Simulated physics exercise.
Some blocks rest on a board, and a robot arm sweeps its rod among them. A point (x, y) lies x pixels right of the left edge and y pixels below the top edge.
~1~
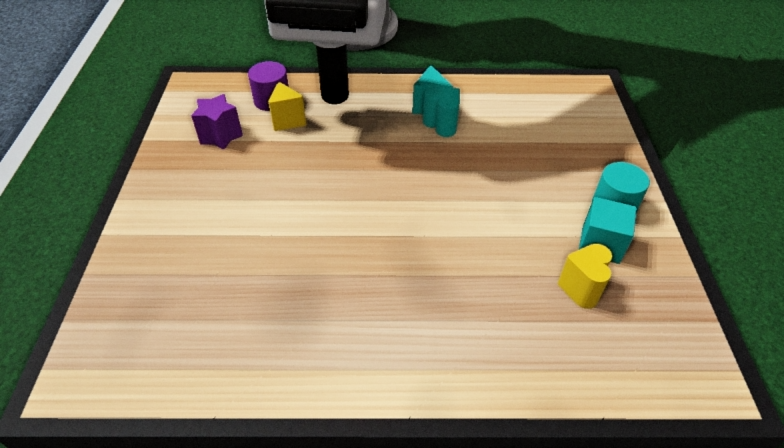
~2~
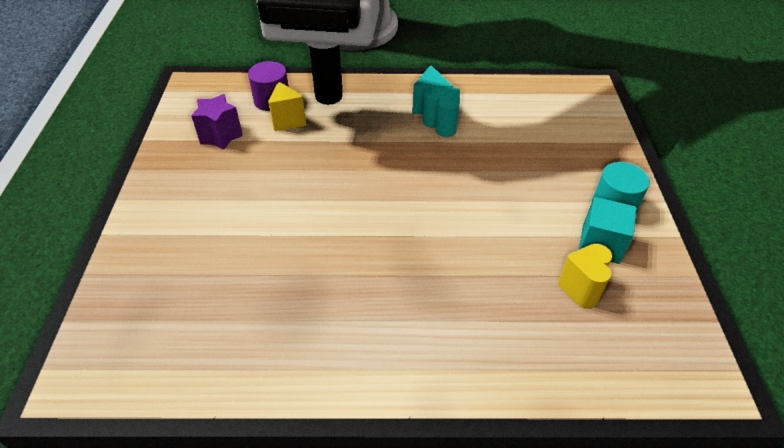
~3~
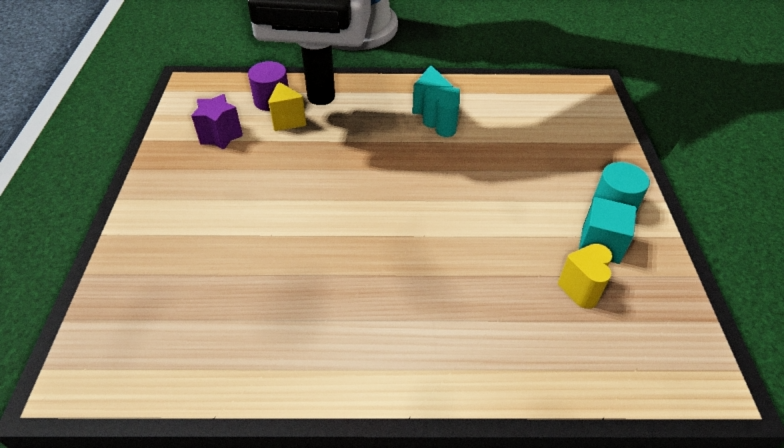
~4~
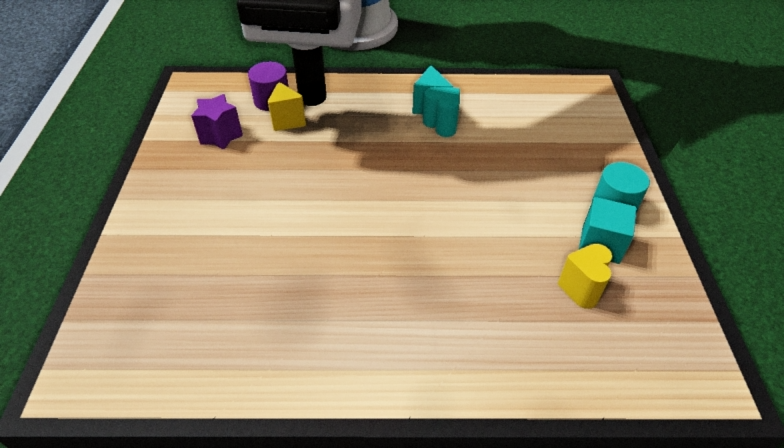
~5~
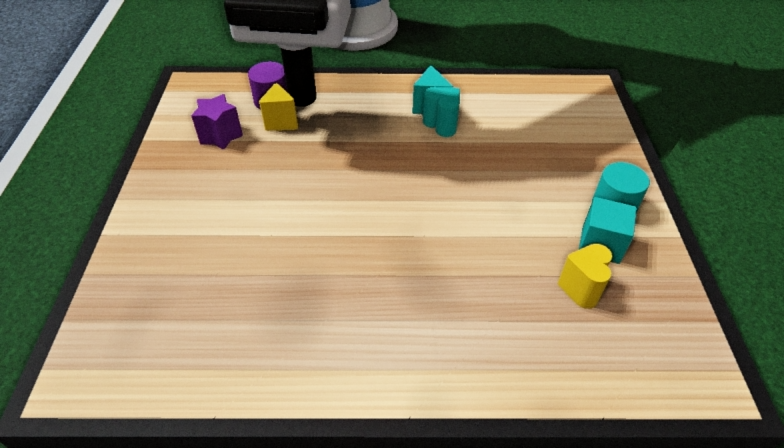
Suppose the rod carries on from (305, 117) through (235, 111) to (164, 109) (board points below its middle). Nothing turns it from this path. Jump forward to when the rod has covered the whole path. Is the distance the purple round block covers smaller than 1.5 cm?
No - that is not the case.
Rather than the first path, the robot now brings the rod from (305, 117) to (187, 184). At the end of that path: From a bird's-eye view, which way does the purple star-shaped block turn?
Looking down: Clockwise.
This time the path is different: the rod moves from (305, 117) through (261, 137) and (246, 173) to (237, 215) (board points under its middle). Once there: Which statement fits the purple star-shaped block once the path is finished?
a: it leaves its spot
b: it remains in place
My pick is a.
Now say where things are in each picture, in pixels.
Rod tip at (335, 97); block tops, purple star-shaped block at (213, 107); purple round block at (267, 71); yellow triangular piece at (284, 93), in the first picture.
Rod at (329, 98); blocks unchanged, in the second picture.
Rod at (322, 99); blocks unchanged, in the third picture.
Rod at (313, 99); blocks unchanged, in the fourth picture.
Rod at (303, 100); purple star-shaped block at (213, 107); purple round block at (267, 71); yellow triangular piece at (276, 94), in the fifth picture.
On the path given first. One third of the way, rod at (255, 95); purple round block at (251, 65); yellow triangular piece at (240, 98), turned 50° anticlockwise.
Two thirds of the way, rod at (207, 93); purple round block at (247, 63); yellow triangular piece at (240, 98), turned 50° anticlockwise.
At the end, rod at (158, 92); purple star-shaped block in place; purple round block at (247, 63); yellow triangular piece at (240, 98), turned 50° anticlockwise.
